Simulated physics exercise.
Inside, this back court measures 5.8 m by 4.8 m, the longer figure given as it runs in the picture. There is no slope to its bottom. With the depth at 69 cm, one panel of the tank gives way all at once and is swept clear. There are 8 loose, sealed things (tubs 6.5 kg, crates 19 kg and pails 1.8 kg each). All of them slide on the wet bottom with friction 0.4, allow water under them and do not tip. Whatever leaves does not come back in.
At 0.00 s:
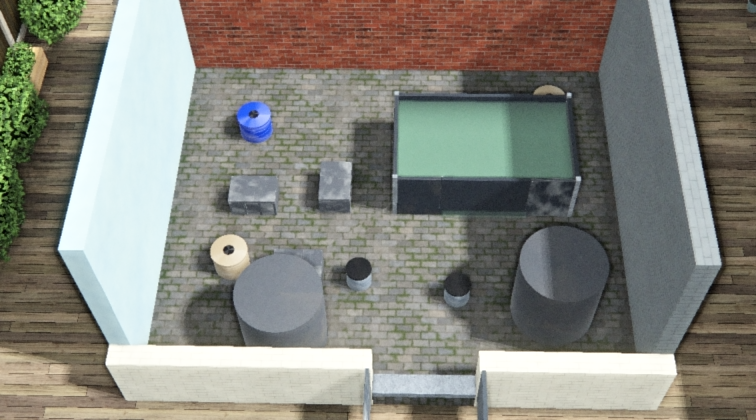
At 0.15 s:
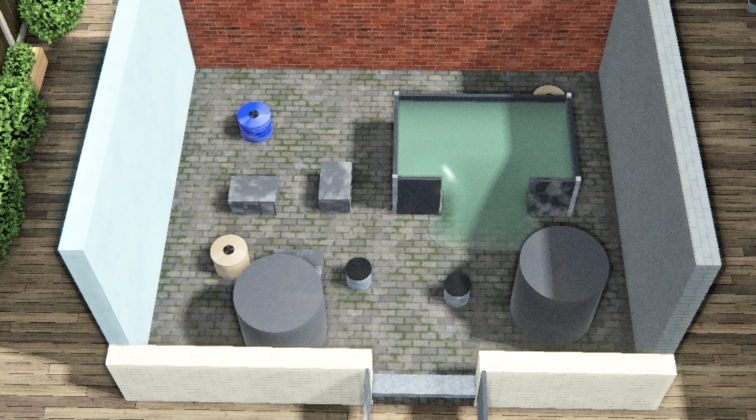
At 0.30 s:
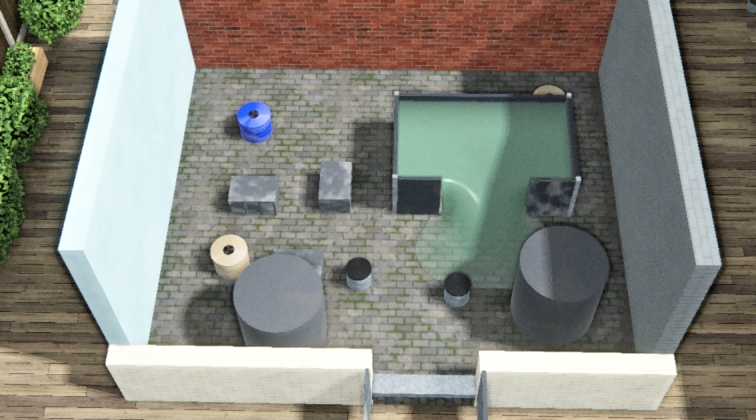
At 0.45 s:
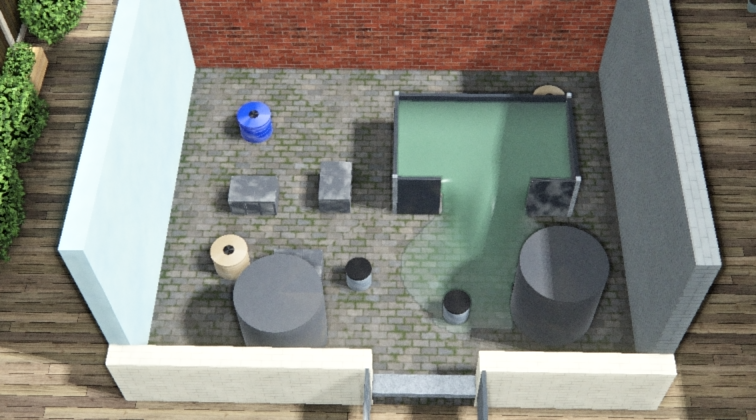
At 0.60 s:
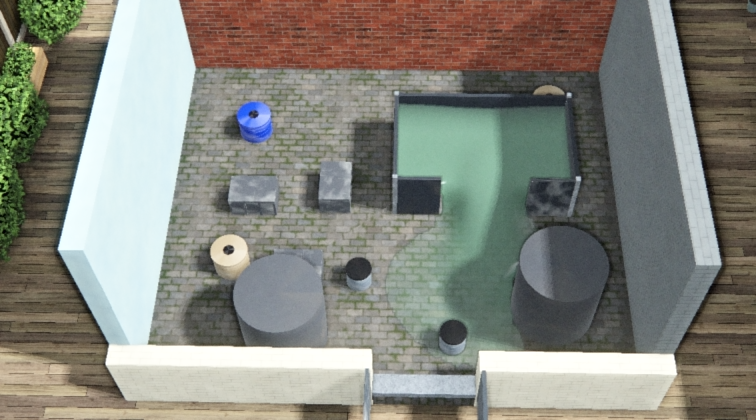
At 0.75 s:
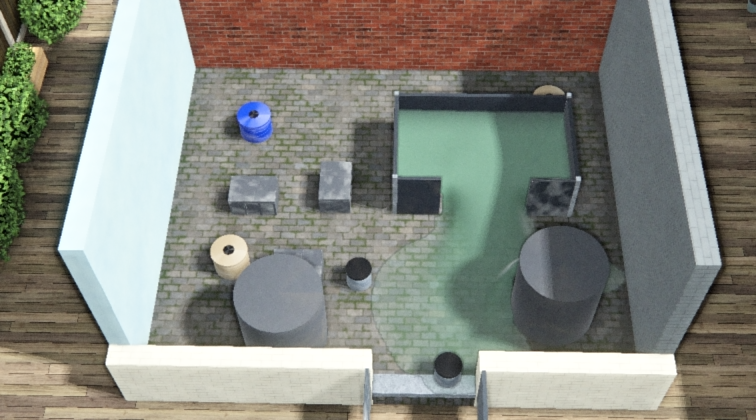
Green water pours from the tank's open front, spreads across the paving and carries a pail forward.
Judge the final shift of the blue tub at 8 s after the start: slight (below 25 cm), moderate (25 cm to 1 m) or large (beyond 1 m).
Slight.
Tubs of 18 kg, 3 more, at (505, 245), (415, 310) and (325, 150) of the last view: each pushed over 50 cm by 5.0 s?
From first to last: Surpasses it, surpasses it, does not reach it.
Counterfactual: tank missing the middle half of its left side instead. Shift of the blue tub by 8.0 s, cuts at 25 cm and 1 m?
I'd expect the blue tub to have ended up far off.
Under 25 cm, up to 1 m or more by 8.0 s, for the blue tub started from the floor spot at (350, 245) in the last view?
From that spot, it is pushed far off.
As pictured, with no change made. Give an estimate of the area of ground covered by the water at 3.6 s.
I'd put it close to 14 m2.
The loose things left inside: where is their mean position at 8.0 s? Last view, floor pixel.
Around (307, 178).
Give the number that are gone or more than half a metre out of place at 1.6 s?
Count: 1.
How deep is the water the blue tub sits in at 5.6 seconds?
0 cm, roughly.
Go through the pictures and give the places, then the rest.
The blue tub at (254, 115) rests on the ground; water covers 2.9 m2; 0 of 8 have shifted, in the first frame.
The blue tub at (254, 115) rests on the ground; water covers 3.5 m2; 0 of 8 have shifted, in the second frame.
The blue tub at (254, 115) rests on the ground; water covers 4.5 m2; 0 of 8 have shifted, in the third frame.
The blue tub at (254, 115) rests on the ground; 5.1 m2 under water; 1 of 8 have shifted, in the fourth frame.
The blue tub at (254, 115) rests on the ground; water covers 6.0 m2; 1 of 8 have shifted, in the fifth frame.
The blue tub at (254, 115), on the bottom; 6.9 m2 under water; 1 of 8 have shifted, in the sixth frame.
After 1.6 s the blue tub is near (254, 115), 0.0 m from its start, aground; 1 of 8 are out; 0 afloat.
After 3.6 s the blue tub is near (254, 115), 0.0 m from its start, aground; 1 of 8 are out; 0 afloat.
After 5.6 s the blue tub is near (254, 115), 0.0 m from its start, aground; 1 of 8 are out; 0 afloat.
After 8.0 s the blue tub is near (254, 115), 0.0 m from its start, aground; 1 of 8 are out; 1 afloat.
